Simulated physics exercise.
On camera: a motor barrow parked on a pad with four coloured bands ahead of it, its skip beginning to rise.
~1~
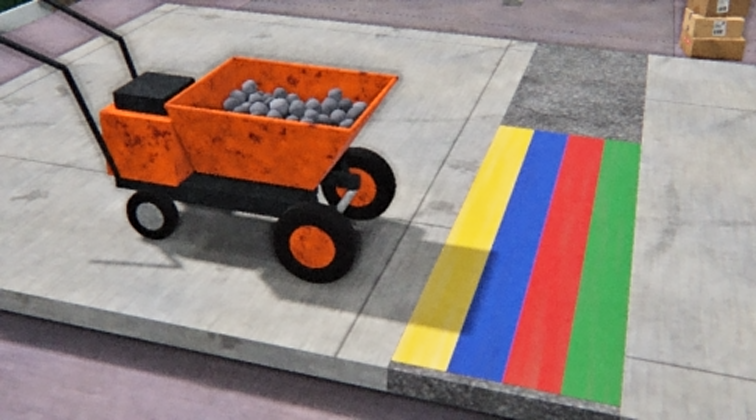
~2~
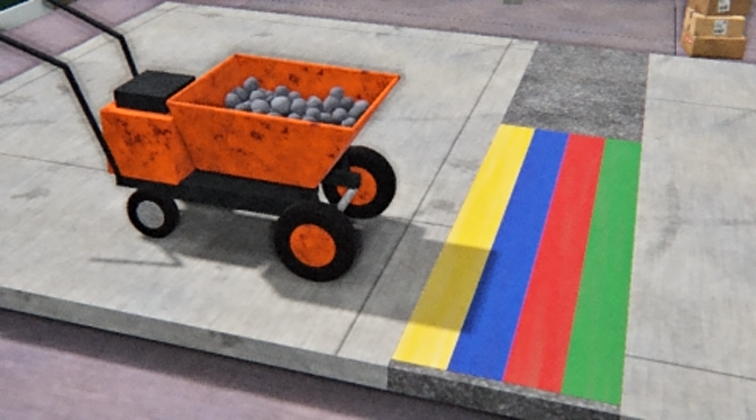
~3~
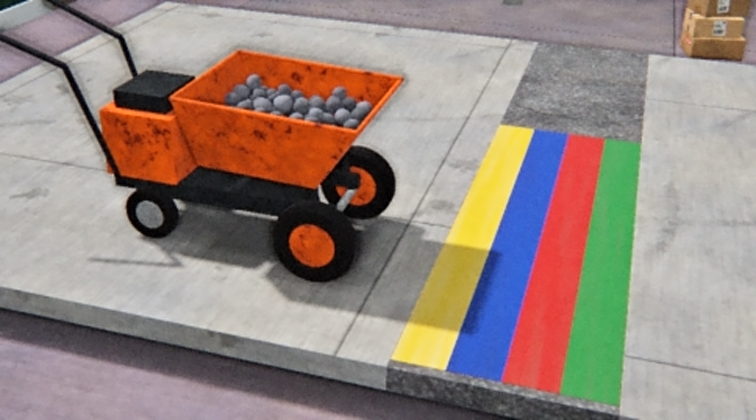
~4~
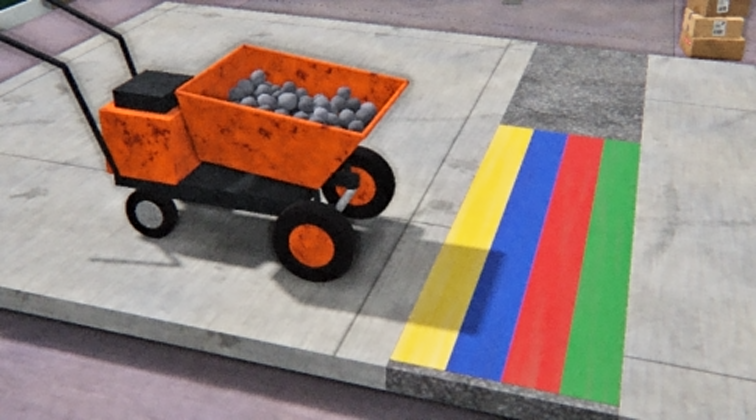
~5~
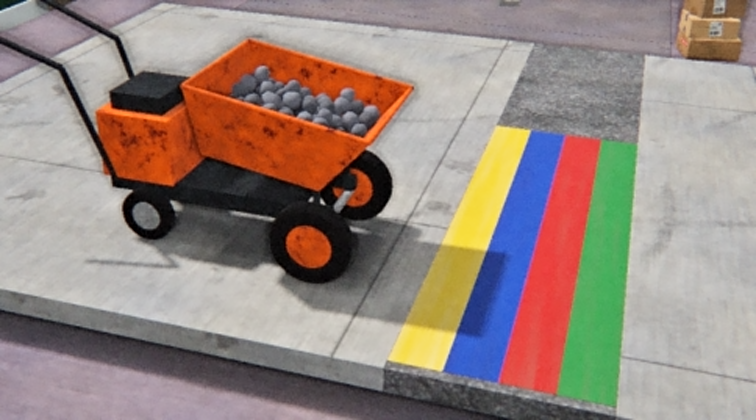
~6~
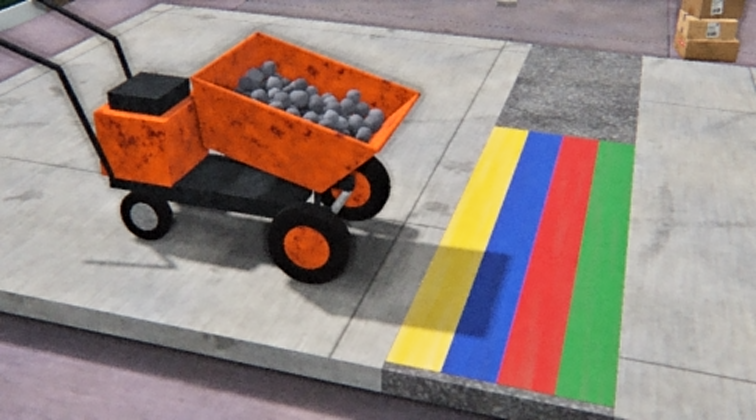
The orange skip of a small motor barrow, loaded with round grey cobbles, rose slowly at its back and tilted a little to the right, while the wheels stayed put beside yellow, blue, red and green strips.
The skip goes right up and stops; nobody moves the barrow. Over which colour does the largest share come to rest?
Most lies over the blue band.
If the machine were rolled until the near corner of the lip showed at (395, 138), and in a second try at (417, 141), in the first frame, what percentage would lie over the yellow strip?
In turn 0 and 0 in a hundred.
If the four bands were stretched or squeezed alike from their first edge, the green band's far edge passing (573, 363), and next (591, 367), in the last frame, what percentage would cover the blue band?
Roughly 30 per cent, and 30 per cent.
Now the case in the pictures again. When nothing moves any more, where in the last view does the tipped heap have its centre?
Roughly at (496, 269).
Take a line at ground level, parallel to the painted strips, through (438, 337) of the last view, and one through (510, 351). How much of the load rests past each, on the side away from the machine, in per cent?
About 60 and 20 per cent.
Just after the last frame, skip tipped steeply; every one in the skip.
A moment on, skip tipped steeply; almost all in the skip; just a few over the yellow strip; just a few over the blue strip.
Further on, skip tipped right over; roughly a third in the skip; roughly a quarter over the yellow strip; roughly a quarter over the blue strip; about a tenth over the red strip; just a few over the green strip; just a few off the paint.
When it is over, skip tipped right over; roughly a third in the skip; roughly a quarter over the yellow strip; roughly a third over the blue strip; about a tenth over the red strip; just a few over the green strip; just a few off the paint.
